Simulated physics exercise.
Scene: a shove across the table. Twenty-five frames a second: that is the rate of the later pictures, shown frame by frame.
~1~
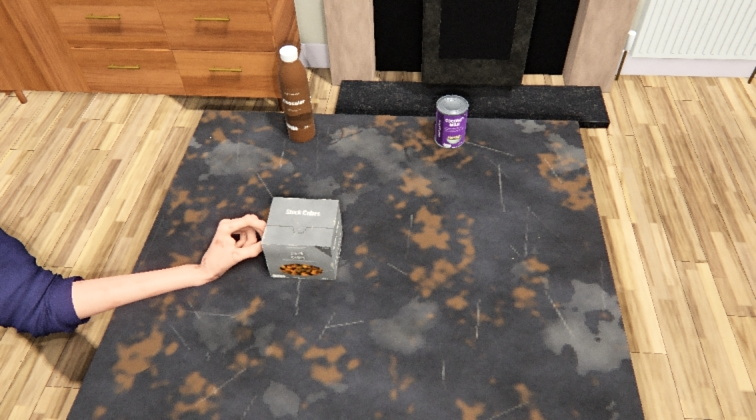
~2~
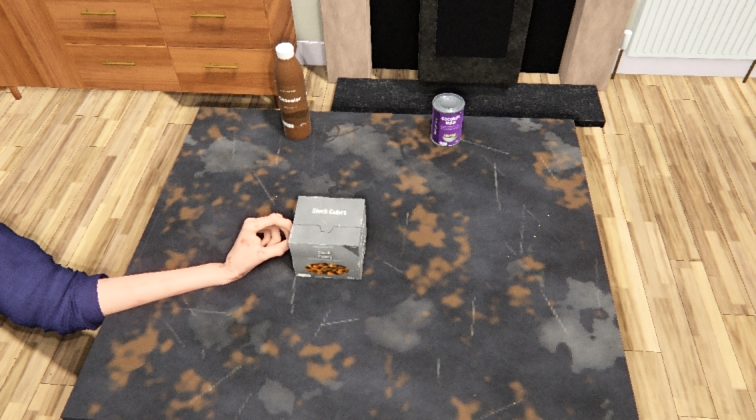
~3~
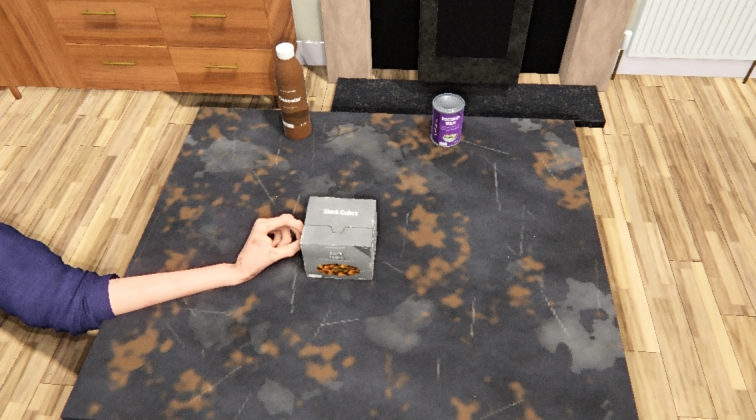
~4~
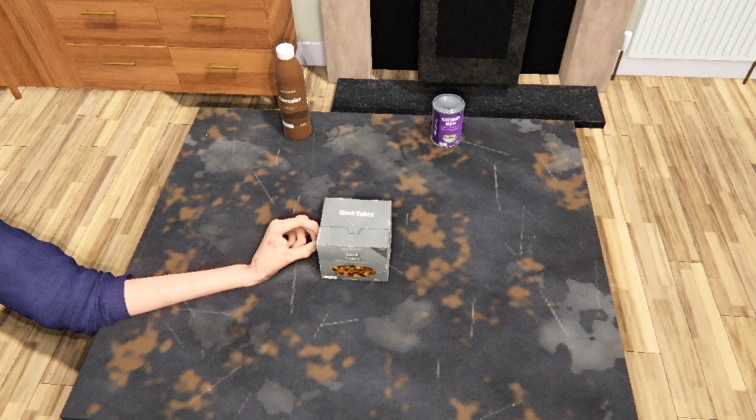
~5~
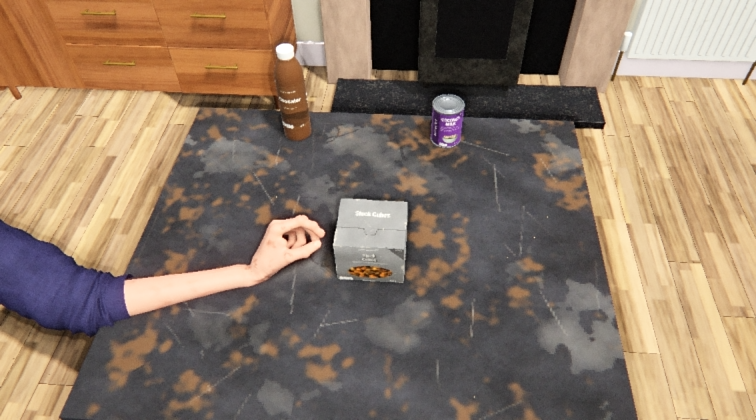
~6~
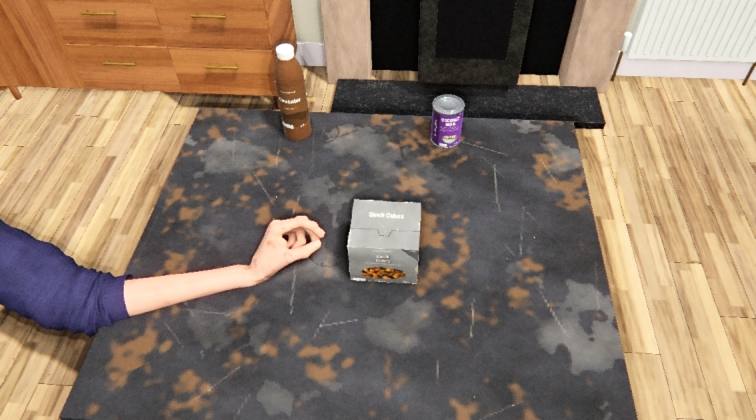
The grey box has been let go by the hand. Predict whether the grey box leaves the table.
Keeps its perch.
Then, 0.24 s past the last view, grey box displaced about its own width near (408, 243).
Then, 0.48 s past the last view, grey box resting near (408, 243).
Finally, moved from the start, grey box. Final places as the last picture's camera would see them, grey box near (408, 243).
